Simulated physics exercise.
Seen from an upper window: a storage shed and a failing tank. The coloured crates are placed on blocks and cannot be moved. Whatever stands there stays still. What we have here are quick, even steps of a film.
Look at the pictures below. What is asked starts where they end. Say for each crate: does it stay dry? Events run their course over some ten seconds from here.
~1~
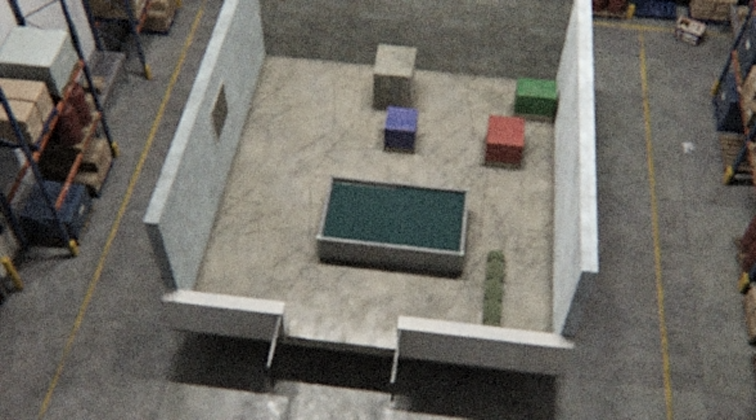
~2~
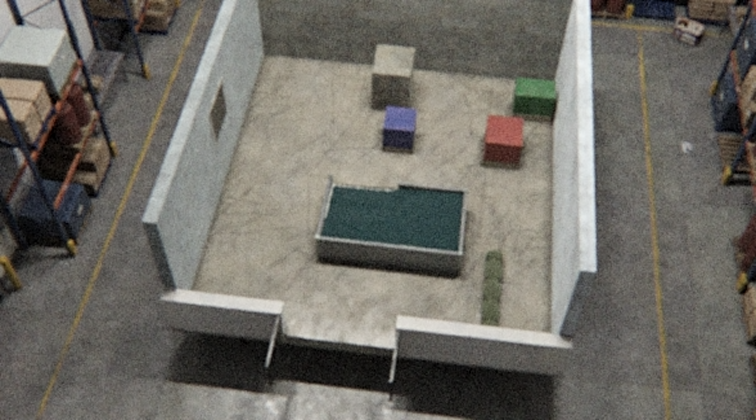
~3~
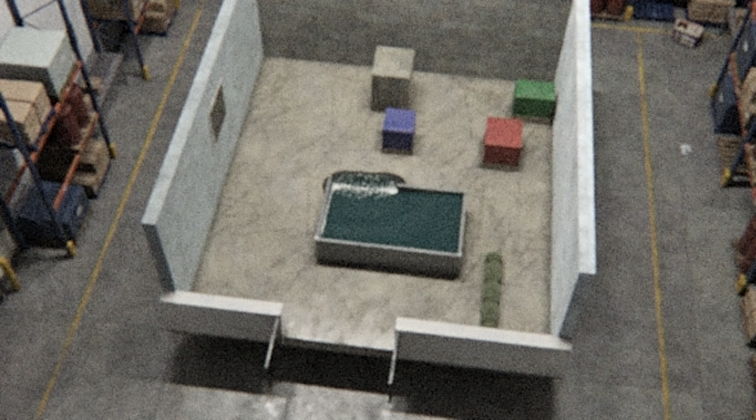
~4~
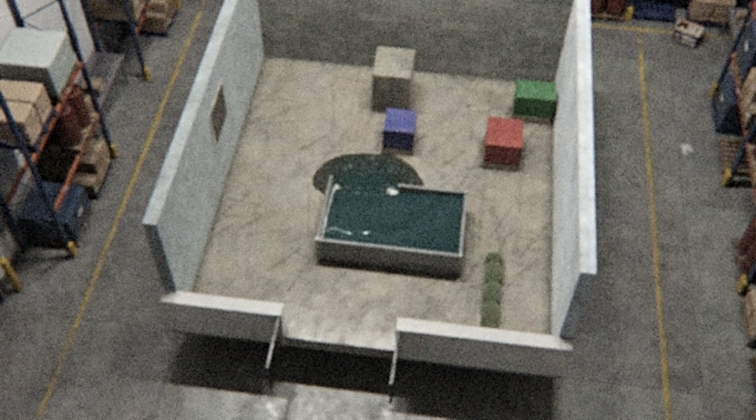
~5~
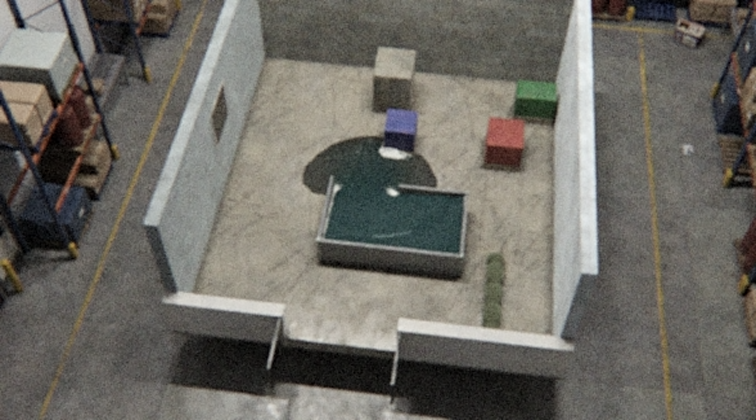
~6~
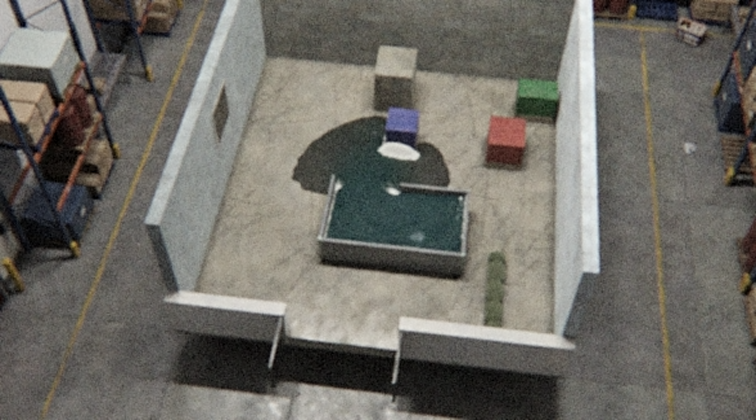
In order: Red crate: Clear; blue crate: Doused; green crate: Clear.
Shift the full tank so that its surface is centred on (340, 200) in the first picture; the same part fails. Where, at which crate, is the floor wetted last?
Last: The green one.
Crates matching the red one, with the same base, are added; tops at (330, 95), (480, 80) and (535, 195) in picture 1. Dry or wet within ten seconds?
Listed order: Flooded / unflooded / unflooded.
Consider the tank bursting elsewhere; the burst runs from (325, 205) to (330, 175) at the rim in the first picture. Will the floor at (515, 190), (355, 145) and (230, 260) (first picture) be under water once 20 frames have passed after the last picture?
Those three come out moisture-free, moisture-free and soaked, one after another.
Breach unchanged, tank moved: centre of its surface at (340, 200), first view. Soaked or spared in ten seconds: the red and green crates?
The red crate is not reached, and the green crate is not reached.
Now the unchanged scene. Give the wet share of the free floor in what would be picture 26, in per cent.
50 %.
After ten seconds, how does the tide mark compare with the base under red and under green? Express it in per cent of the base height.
Close to 70 per cent, and close to 70 per cent, in that order.
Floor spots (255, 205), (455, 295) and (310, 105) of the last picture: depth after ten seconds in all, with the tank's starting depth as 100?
Approx. values, in order: 6 %, 0 %, 12 %.
A moment on, water covers 20 % of the floor; the red crate water round its plinth, the blue crate water round its plinth, the green crate not reached.
Next, water covers 40 % of the floor; the red crate water round its plinth, the blue crate water round its plinth, the green crate water round its plinth.
Then, water covers 50 % of the floor; the red crate water round its plinth, the blue crate water round its plinth, the green crate water round its plinth.
Later, water covers 70 % of the floor; the red crate water round its plinth, the blue crate water round its plinth, the green crate water round its plinth.
In the end, water covers 90 % of the floor; the red crate stayed above the water, the blue crate was topped, the green crate stayed above the water.
